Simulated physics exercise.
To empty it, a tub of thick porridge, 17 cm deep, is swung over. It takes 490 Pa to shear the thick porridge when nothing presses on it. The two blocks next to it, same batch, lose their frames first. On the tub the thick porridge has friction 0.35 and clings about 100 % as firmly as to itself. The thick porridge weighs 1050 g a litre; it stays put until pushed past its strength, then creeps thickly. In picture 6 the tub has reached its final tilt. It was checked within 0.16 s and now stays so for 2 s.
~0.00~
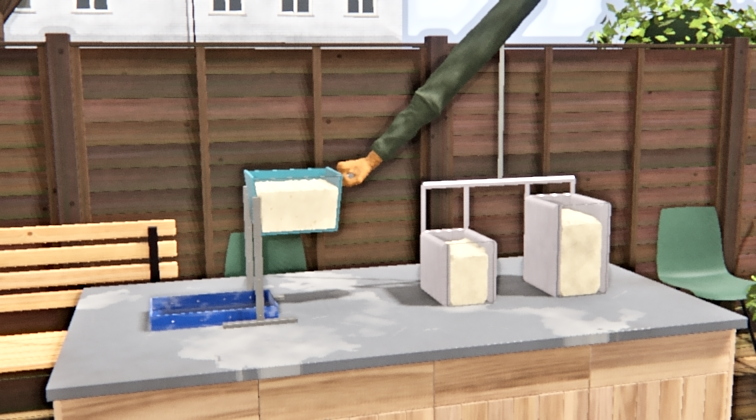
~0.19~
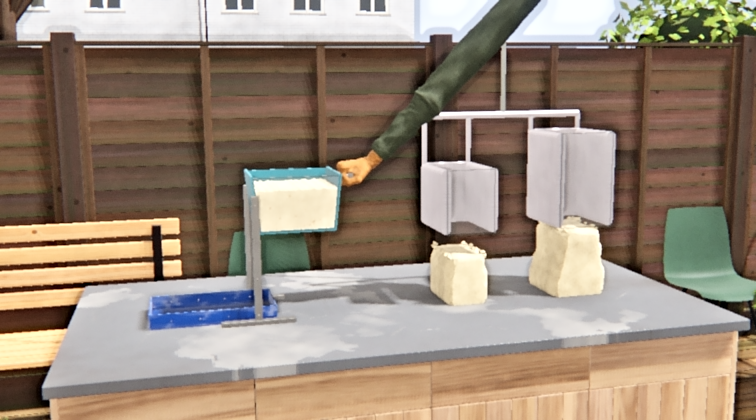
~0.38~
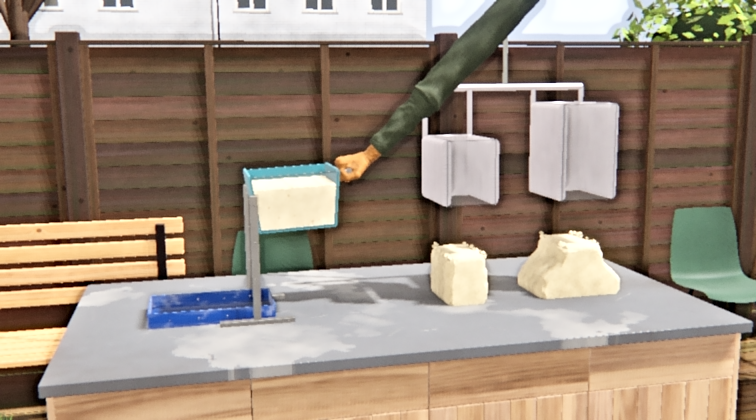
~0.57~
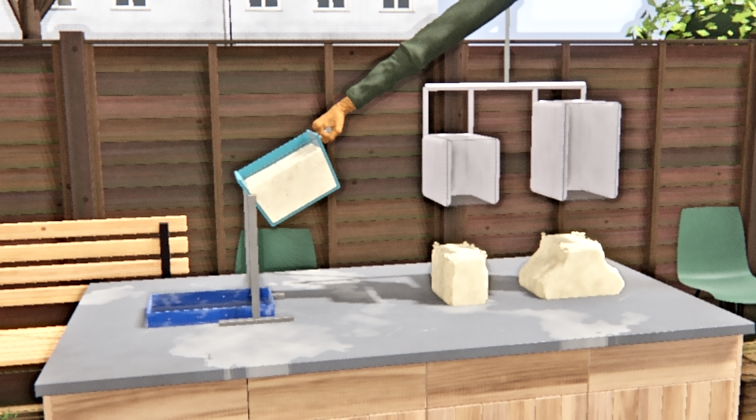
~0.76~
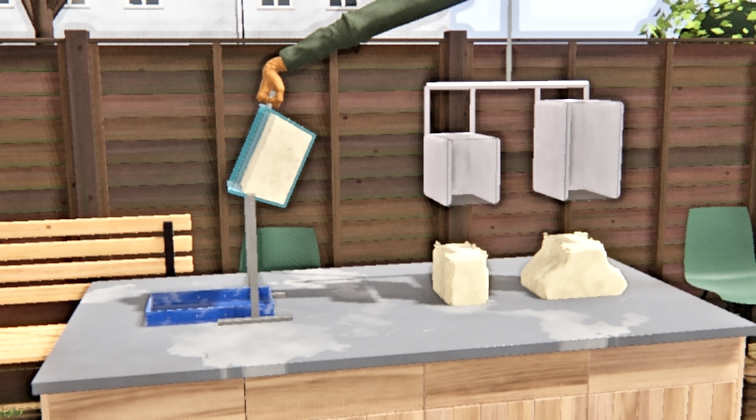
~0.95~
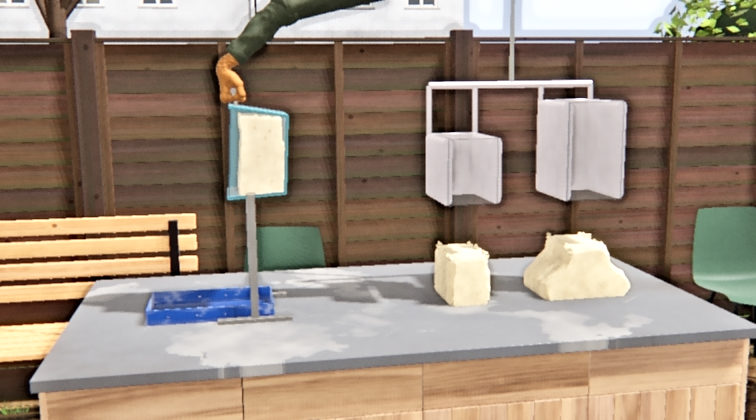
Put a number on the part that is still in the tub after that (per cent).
The part that is still in the tub after that is near 47 %.
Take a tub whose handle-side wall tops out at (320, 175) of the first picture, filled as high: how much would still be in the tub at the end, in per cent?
It would be near 100 %.
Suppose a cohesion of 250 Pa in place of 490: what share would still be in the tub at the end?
It would be near 35 %.
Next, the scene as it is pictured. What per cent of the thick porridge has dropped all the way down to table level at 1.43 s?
About 0 %.
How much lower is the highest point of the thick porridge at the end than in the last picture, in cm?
About 15 cm.
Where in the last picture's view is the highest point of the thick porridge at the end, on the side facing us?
At about (262, 162).
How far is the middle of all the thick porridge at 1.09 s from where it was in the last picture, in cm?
About 4 cm.
After 1.09 s, the tub is at 87 degrees and holds 100 %.
After 1.26 s, the tub is at 87 degrees and holds 73 %.
After 1.43 s, the tub is at 87 degrees and holds 50 %.
After 1.60 s, the tub is at 87 degrees and holds 46 %.
After 2.95 s, the tub is at 87 degrees and holds 47 %.
